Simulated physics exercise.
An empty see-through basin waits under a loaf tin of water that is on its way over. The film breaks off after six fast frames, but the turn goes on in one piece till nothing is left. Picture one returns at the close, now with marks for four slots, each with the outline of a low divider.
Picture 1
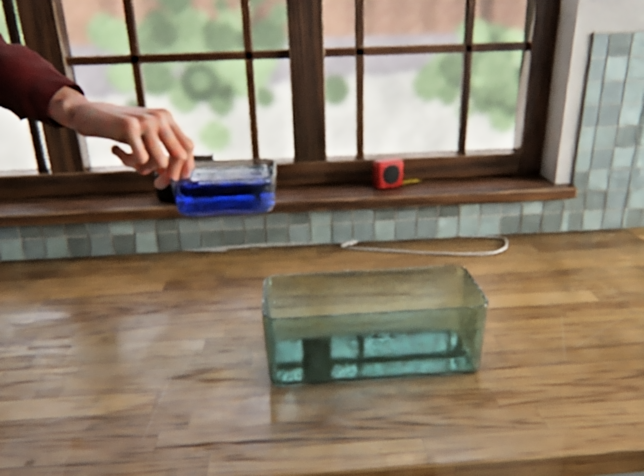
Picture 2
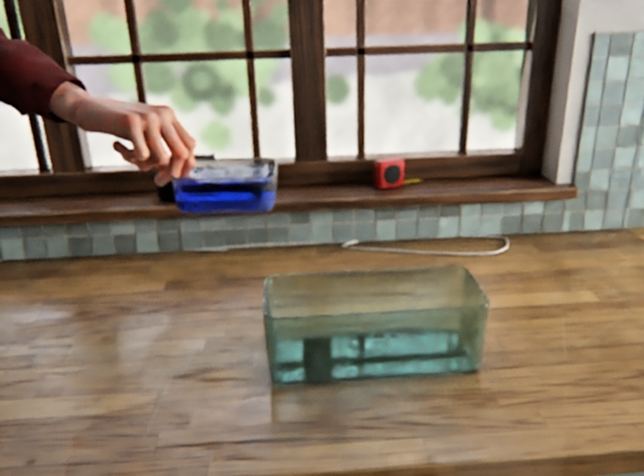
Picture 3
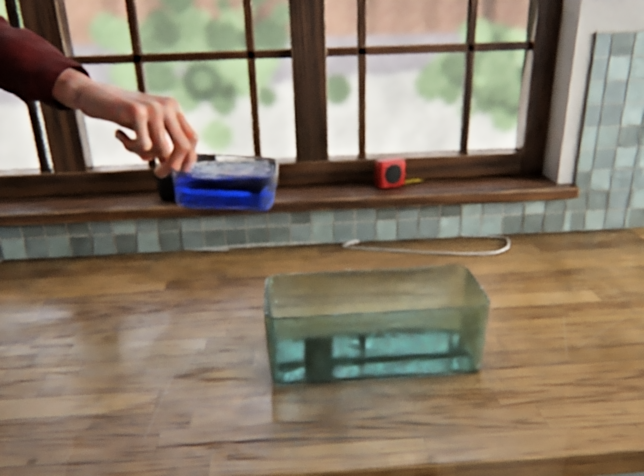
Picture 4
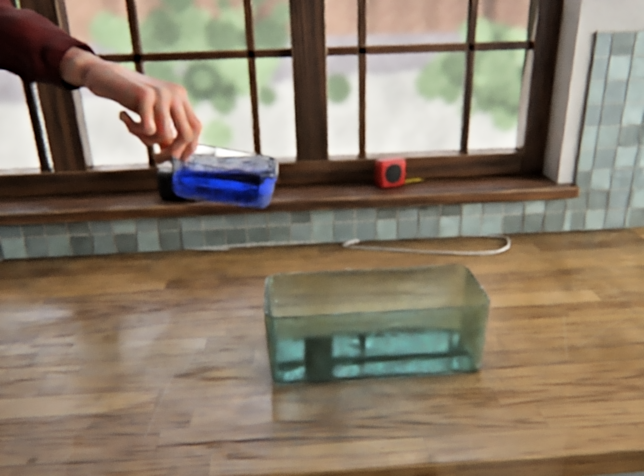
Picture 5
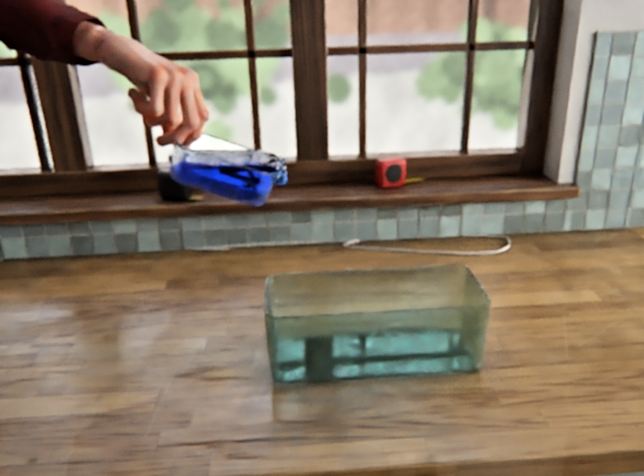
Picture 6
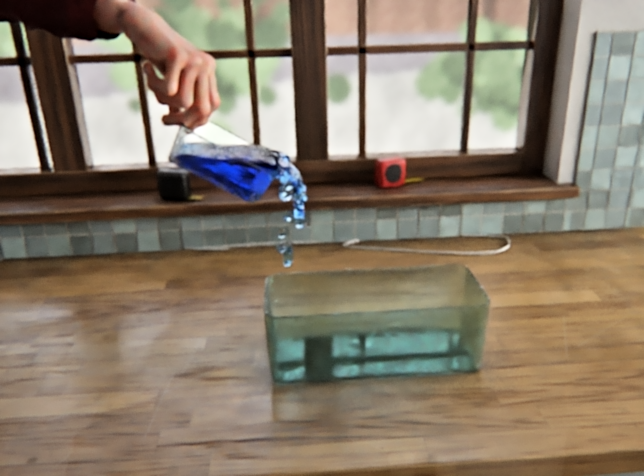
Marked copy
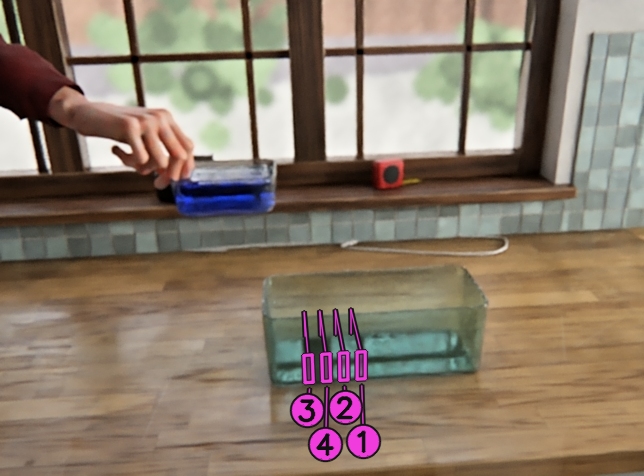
A hand held a small clear container of bright blue liquid near the window, then raised its left end until blue drops poured off the right edge above a glass basin on the wooden counter.
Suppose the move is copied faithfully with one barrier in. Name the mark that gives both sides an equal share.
Take 1.
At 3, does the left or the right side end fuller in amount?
More ends on the right.
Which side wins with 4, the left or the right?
The right side.
On the marked copy, 1 at (361, 385); 2 at (344, 386); 3 at (309, 388); 4 at (327, 387).
With 1, about 46 % ends left of the wall and 51 % right of it; 3 % is lost outside.
With 2, about 27 % ends left of the wall and 70 % right of it; 3 % is lost outside.
With 3, about 5 % ends left of the wall and 91 % right of it; 4 % is lost outside.
With 4, about 11 % ends left of the wall and 86 % right of it; 3 % is lost outside.
